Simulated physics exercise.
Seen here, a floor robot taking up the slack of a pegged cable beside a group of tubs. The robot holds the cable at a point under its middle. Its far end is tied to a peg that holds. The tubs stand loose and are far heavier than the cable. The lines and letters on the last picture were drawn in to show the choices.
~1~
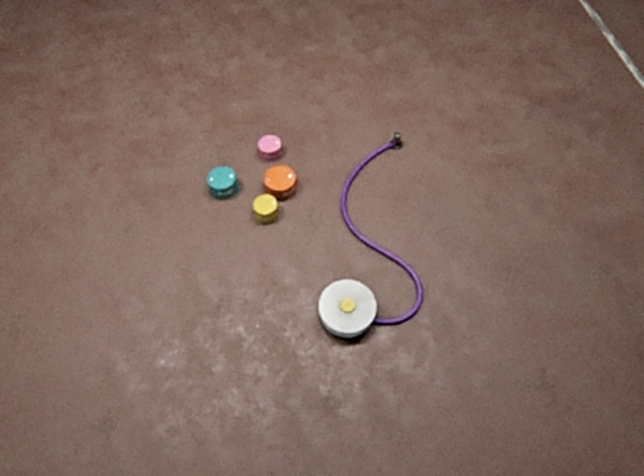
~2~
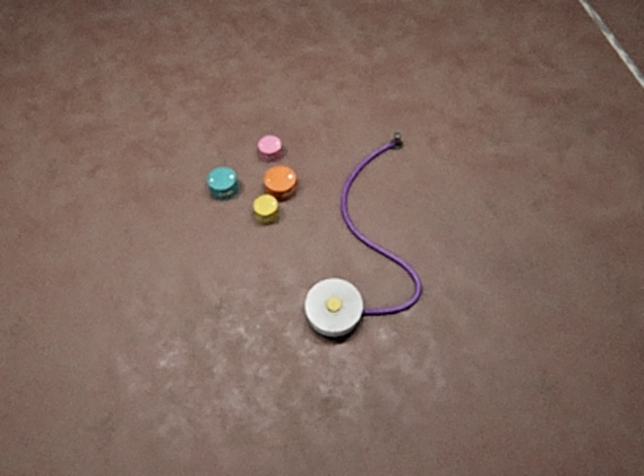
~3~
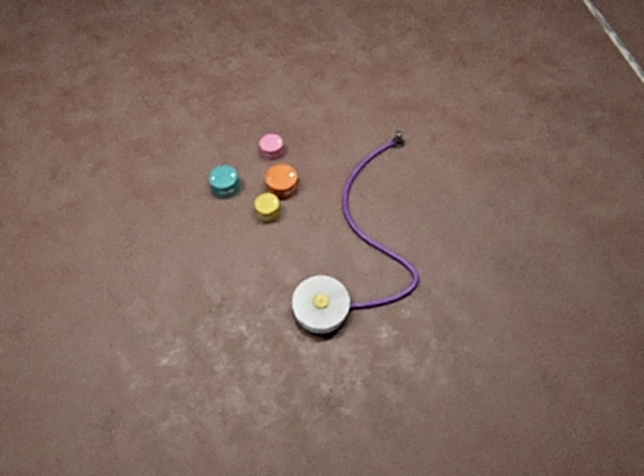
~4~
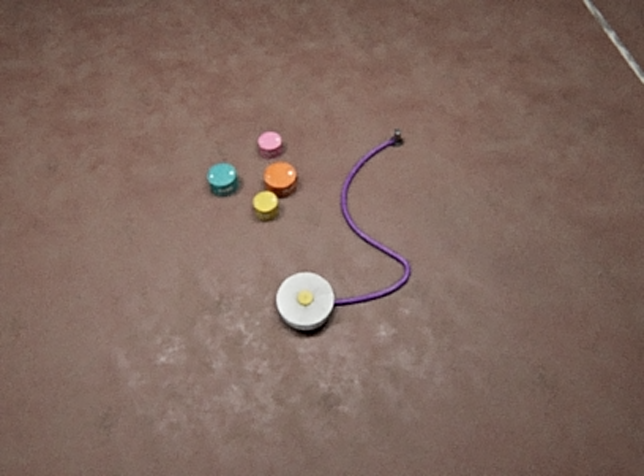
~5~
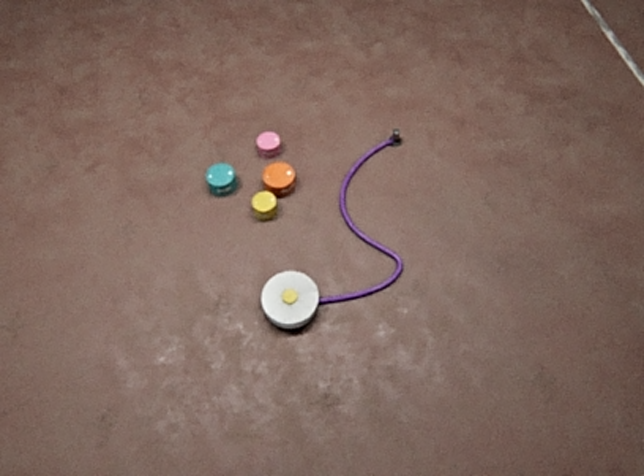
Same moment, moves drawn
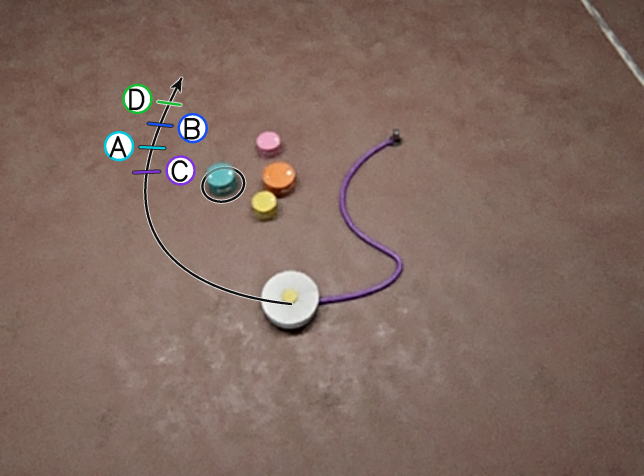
The clip opens on a brown floor where a round white device with a yellow center sits below four small colored tubs, joined to a curving purple cable pegged at its upper end. The device slides slowly left, drawing the cable's lower bend leftward and flattening it, while the tubs stay put.
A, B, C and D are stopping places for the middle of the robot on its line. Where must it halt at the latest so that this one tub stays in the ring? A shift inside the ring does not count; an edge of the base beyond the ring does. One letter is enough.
The farthest safe stop is A.
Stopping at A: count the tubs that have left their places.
By then, one.
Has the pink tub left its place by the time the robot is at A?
No.
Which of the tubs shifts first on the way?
The yellow tub.
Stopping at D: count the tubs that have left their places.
Three.
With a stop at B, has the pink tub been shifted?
No.
On the copy, A at (152, 148); B at (160, 125); C at (147, 172); D at (169, 103); the ring at (223, 185); the route from (291, 304) via (147, 211) to (181, 78).
On A. First, robot (194, 272); turquoise tub (222, 180).
Then, robot (144, 206); turquoise tub (222, 180).
Finally, robot (150, 142); yellow tub (256, 191); turquoise tub (222, 180); the turquoise tub is still in its ring.
By contrast, B drags the ringed tub to (232, 164); C is safe but short; D drags the ringed tub to (236, 151).
